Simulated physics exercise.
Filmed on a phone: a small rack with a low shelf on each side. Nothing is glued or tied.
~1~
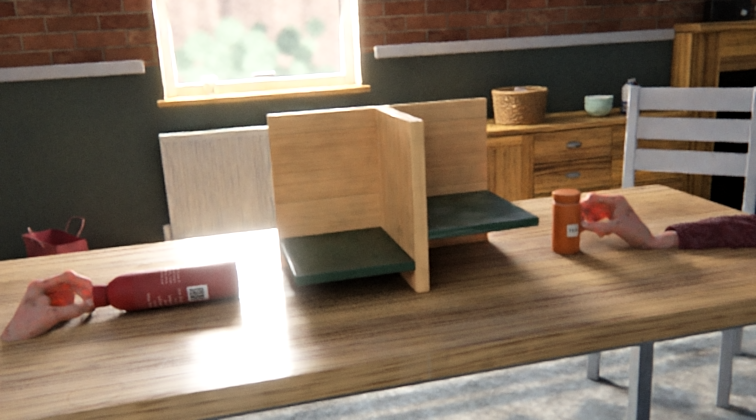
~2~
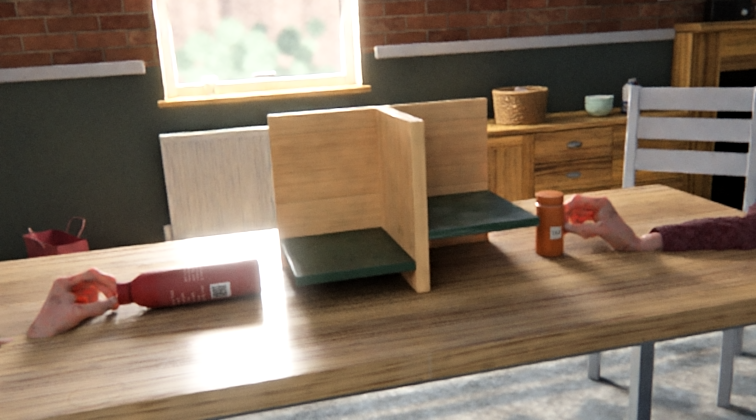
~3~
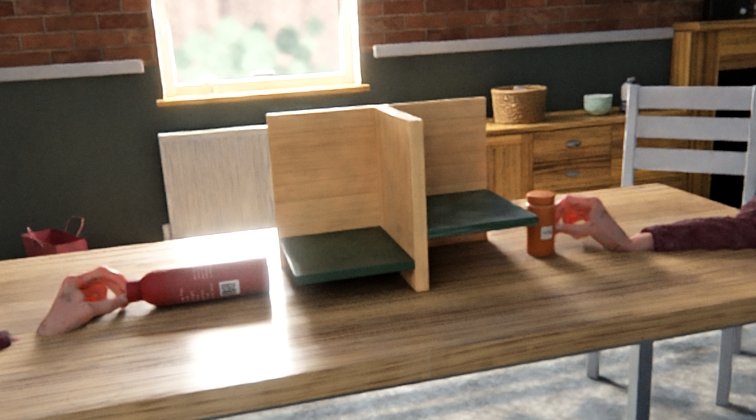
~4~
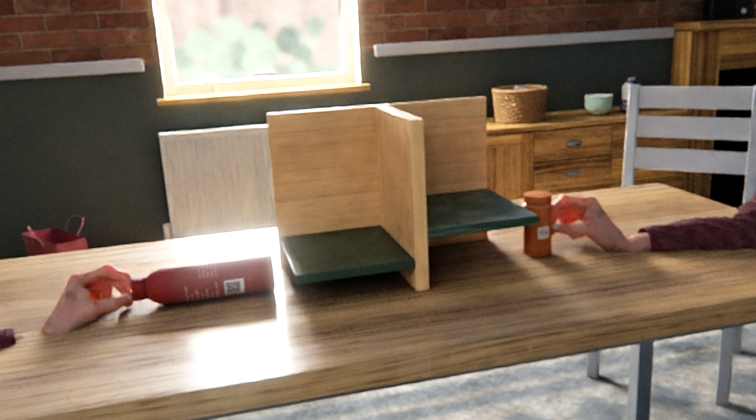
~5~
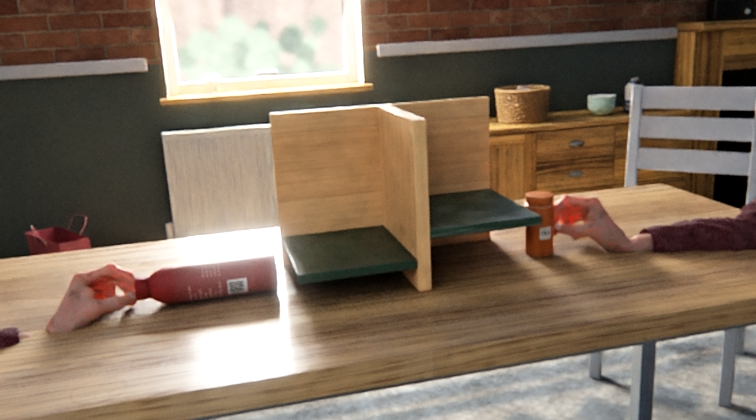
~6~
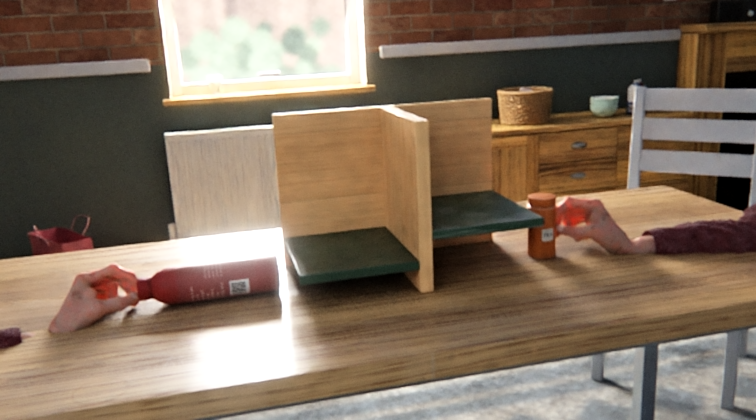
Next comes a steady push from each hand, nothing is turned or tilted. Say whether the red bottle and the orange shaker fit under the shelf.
In the end the red bottle is too tall; the orange shaker is too tall.
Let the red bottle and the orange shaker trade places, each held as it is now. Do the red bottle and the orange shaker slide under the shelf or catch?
The red bottle slides in; the orange shaker is too tall.
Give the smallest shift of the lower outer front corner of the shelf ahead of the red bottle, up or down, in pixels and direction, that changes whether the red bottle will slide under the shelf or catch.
About 12 pixels up.
Then, 0.20 s later than the last frame, red bottle sliding up to the opening near (217, 280); orange shaker sliding up to the opening near (536, 226).
Then, 0.26 s later than the last frame, red bottle sliding up to the opening near (224, 279); orange shaker sliding up to the opening near (530, 227).
Then, 0.98 s later than the last frame, red bottle stopped at the opening near (224, 279); orange shaker stopped at the opening near (530, 227).
When it is over, the red bottle stops at the shelf, near (224, 279); the orange shaker stops at the shelf, near (530, 227).
